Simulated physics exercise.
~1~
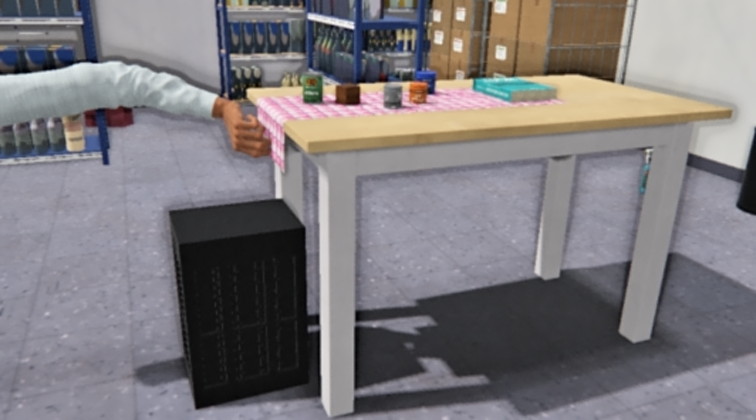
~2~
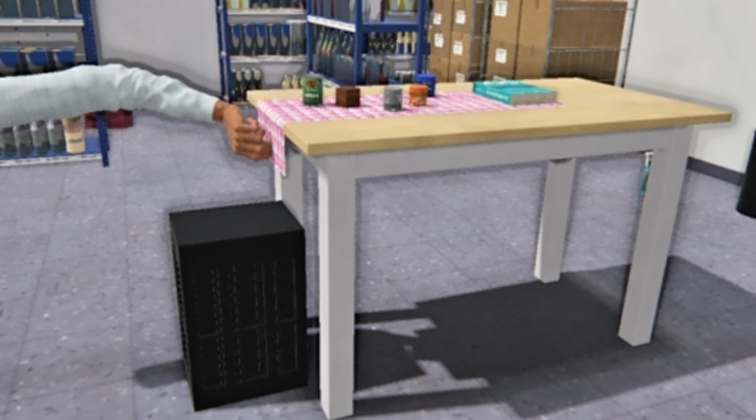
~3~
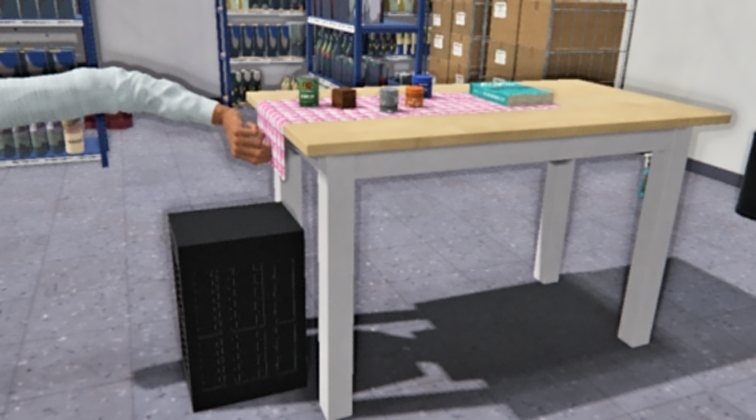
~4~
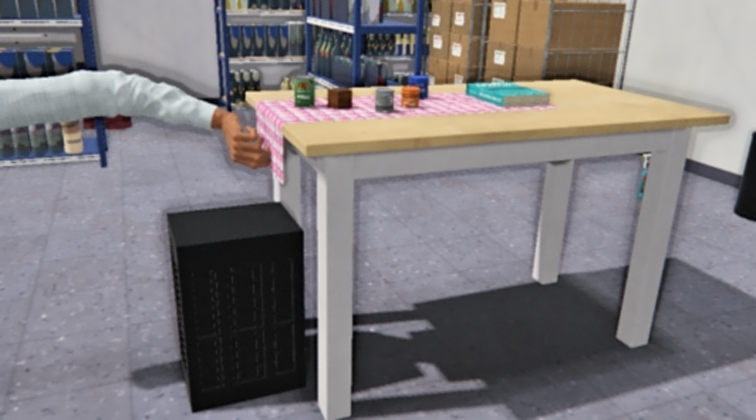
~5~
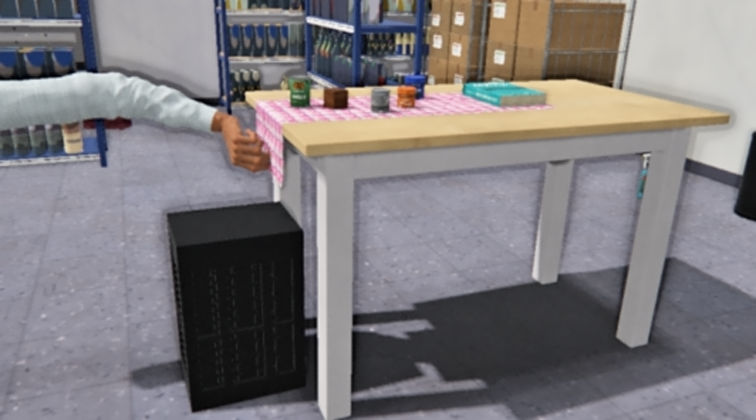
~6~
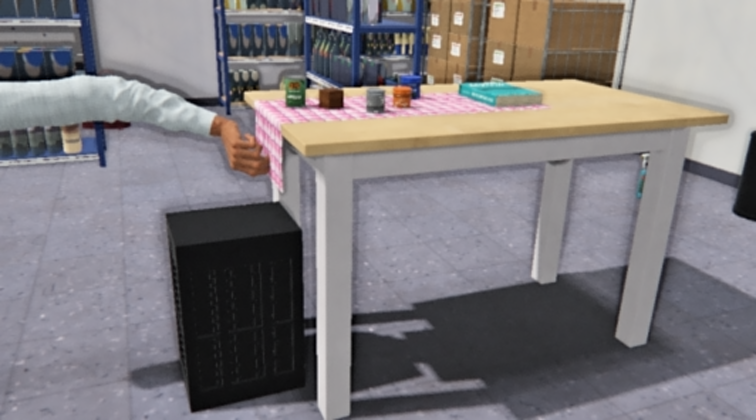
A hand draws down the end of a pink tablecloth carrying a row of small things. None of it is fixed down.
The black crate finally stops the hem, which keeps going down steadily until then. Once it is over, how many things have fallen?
Most likely just one will go over the edge.
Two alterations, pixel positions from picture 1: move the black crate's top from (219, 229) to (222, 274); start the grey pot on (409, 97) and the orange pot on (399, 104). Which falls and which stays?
Observed: Grey pot remains seated; orange pot remains seated.
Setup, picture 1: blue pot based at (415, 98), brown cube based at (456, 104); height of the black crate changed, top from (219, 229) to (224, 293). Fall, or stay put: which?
The blue pot stays on, the brown cube does not fall.
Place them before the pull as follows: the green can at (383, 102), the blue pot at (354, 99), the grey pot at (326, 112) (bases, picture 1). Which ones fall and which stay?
The green can stays put; the blue pot stays put; the grey pot ends up off.
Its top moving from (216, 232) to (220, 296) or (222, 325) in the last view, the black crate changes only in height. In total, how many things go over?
The first gives 3, the second 4.
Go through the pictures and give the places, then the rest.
Hem (284, 173); green can (313, 73); brown cube (348, 85); grey pot (393, 85); orange pot (418, 84); blue pot (426, 72); top of the crate (219, 229), in the first picture.
Hem (285, 176); green can (313, 75), in the second picture.
Hem (284, 181); brown cube (344, 89), in the third picture.
Hem (283, 185); grey pot (385, 89); top of the crate (217, 232), in the fourth picture.
Hem (281, 189); orange pot (407, 88), in the fifth picture.
Hem (283, 193); green can (295, 77); brown cube (331, 89); grey pot (376, 89); orange pot (402, 88); blue pot (411, 77), in the sixth picture.
Early on, hem near (269, 192); all still up.
Midway, hem on the crate; green can gone.
Finally, hem on the crate; green can gone. It carries off one.
